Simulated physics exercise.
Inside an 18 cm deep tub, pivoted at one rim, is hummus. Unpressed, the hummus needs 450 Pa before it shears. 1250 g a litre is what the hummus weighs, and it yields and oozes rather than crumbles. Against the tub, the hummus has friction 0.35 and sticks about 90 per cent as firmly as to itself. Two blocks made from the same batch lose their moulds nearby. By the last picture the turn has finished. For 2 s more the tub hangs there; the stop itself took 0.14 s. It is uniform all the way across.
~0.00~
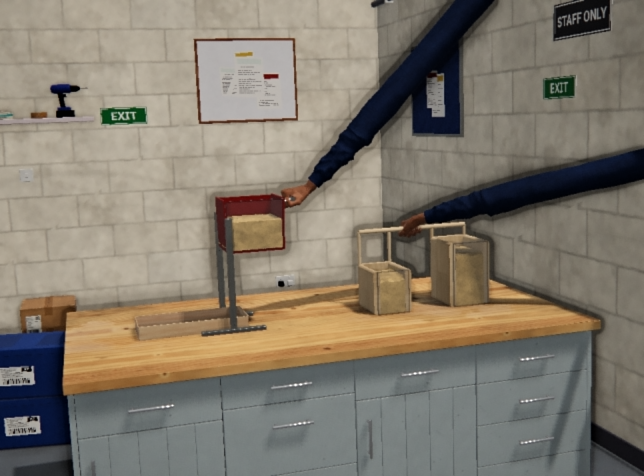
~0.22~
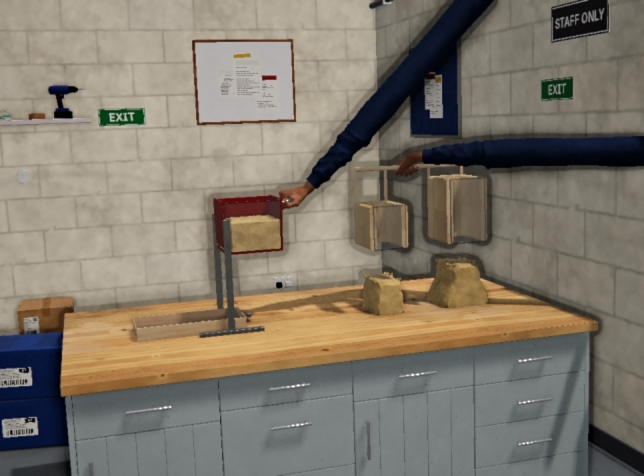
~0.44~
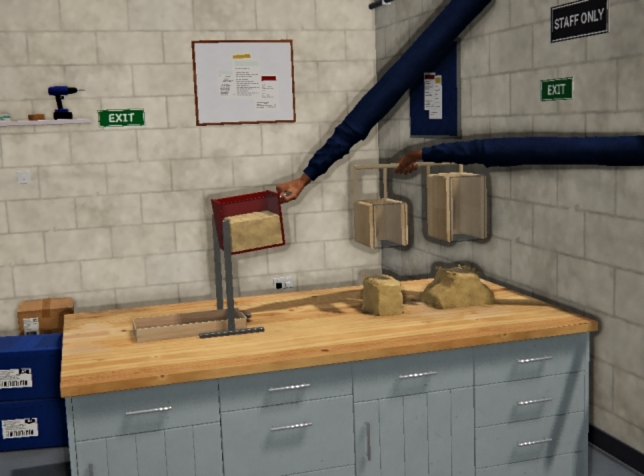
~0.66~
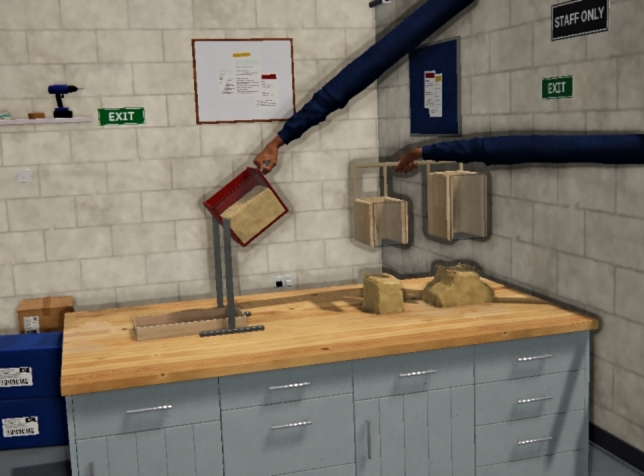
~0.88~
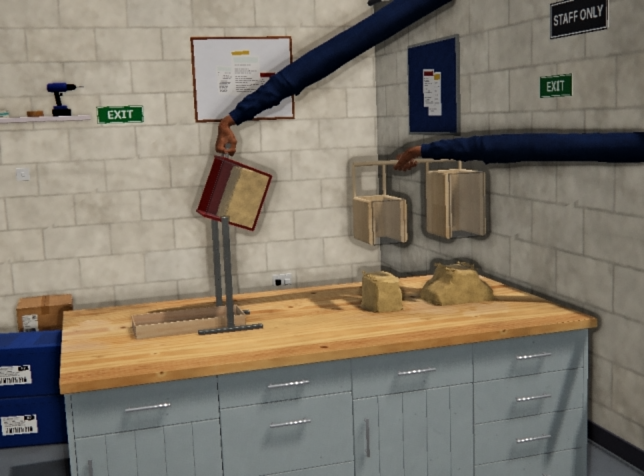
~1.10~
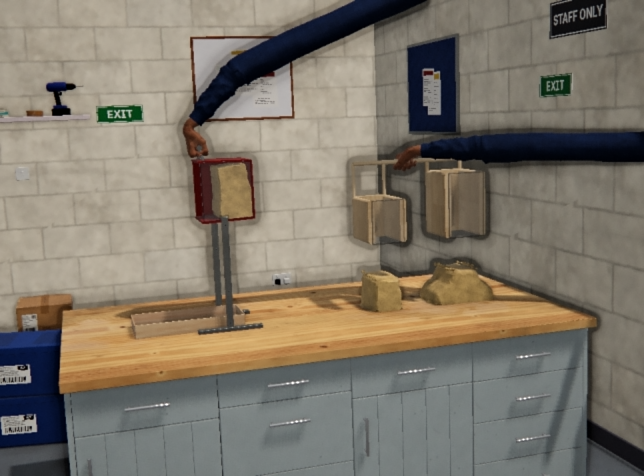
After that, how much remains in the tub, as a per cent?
73 %.
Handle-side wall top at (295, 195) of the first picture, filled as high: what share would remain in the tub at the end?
I'd say around 50 percent would remain in the tub at the end.
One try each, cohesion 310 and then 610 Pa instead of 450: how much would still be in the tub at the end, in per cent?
The answers, in order, are 55 % and 100 %.
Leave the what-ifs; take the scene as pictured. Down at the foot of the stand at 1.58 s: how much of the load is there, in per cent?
About 0 per cent.
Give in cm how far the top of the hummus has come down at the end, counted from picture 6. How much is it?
About 10 cm.
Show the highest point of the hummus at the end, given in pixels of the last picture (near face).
On the near face, the top ends up close to (240, 192).
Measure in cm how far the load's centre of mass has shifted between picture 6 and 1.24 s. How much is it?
4 cm.
After 1.24 s, the tub is at 90 degrees and holds 100 %.
After 1.41 s, the tub is at 90 degrees and holds 91 %.
After 1.58 s, the tub is at 90 degrees and holds 79 %.
After 1.75 s, the tub is at 90 degrees and holds 73 %.
After 3.10 s, at the end, the tub is at 90 degrees and holds 73 %.
